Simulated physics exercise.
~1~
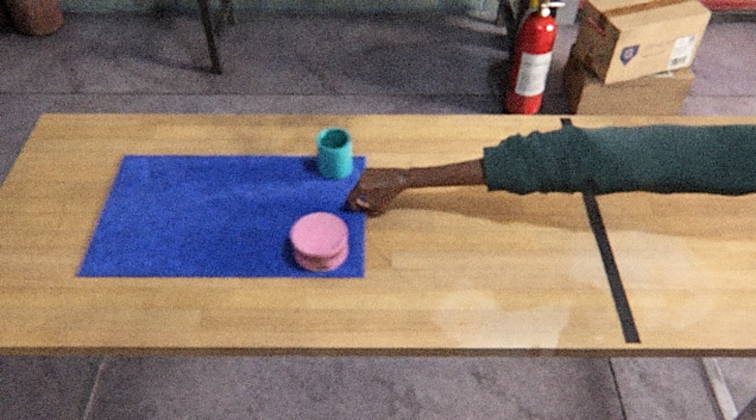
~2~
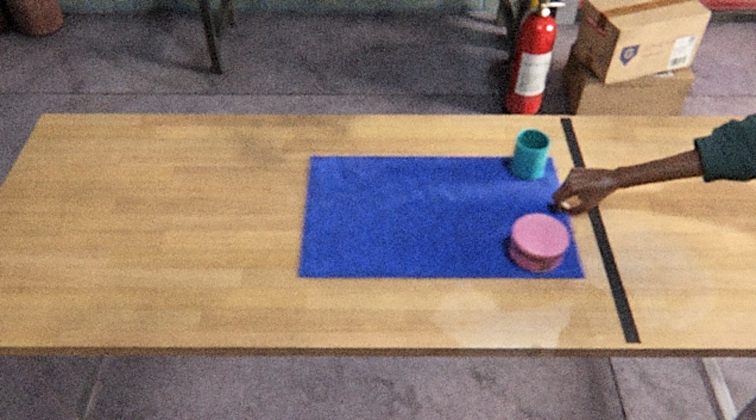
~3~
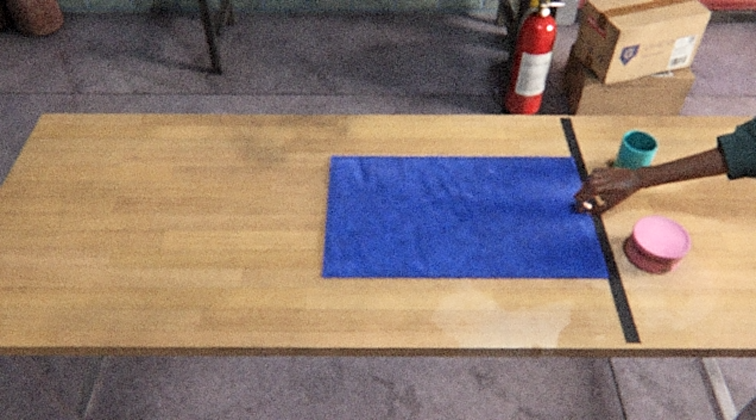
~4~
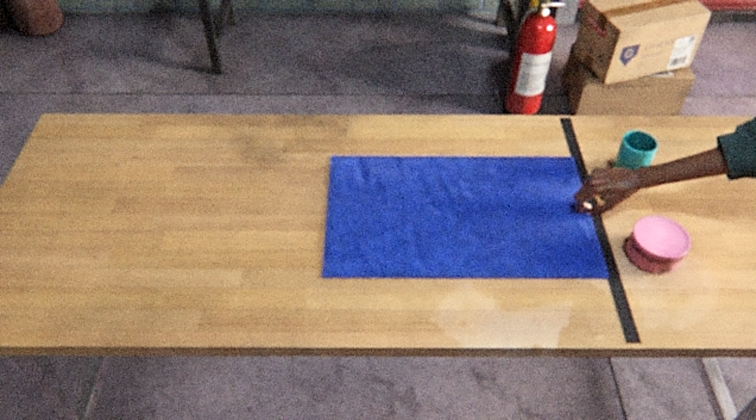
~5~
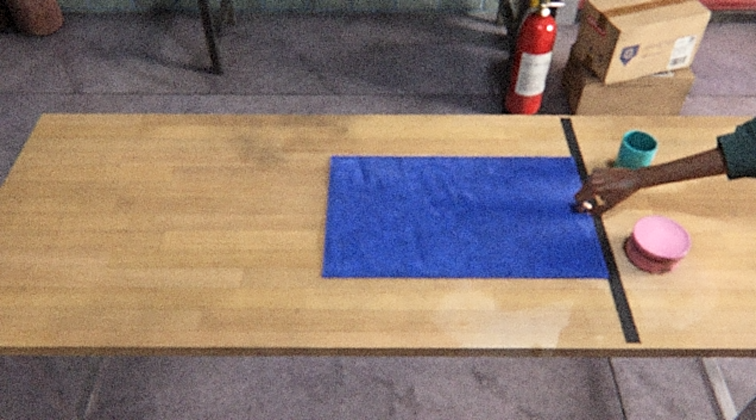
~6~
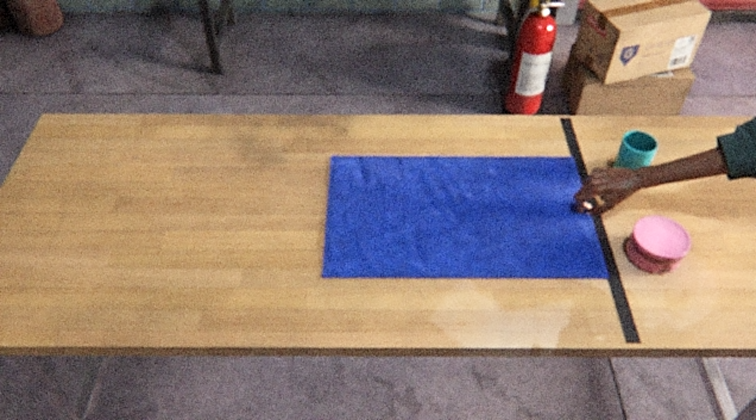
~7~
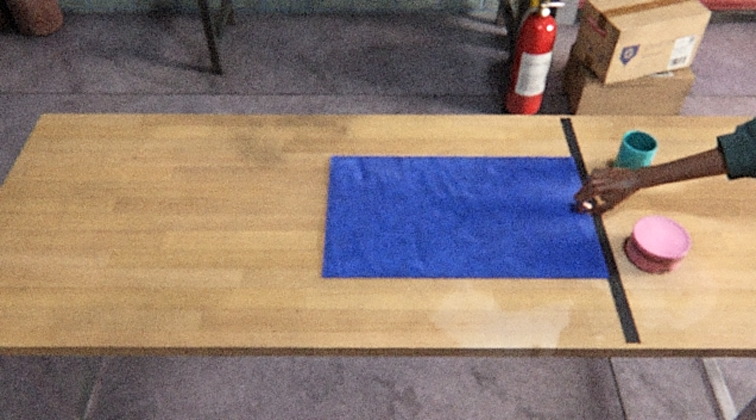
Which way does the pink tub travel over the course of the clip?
The pink tub travels to the right, first riding on the blue cloth and then sliding off its front edge past the tape.
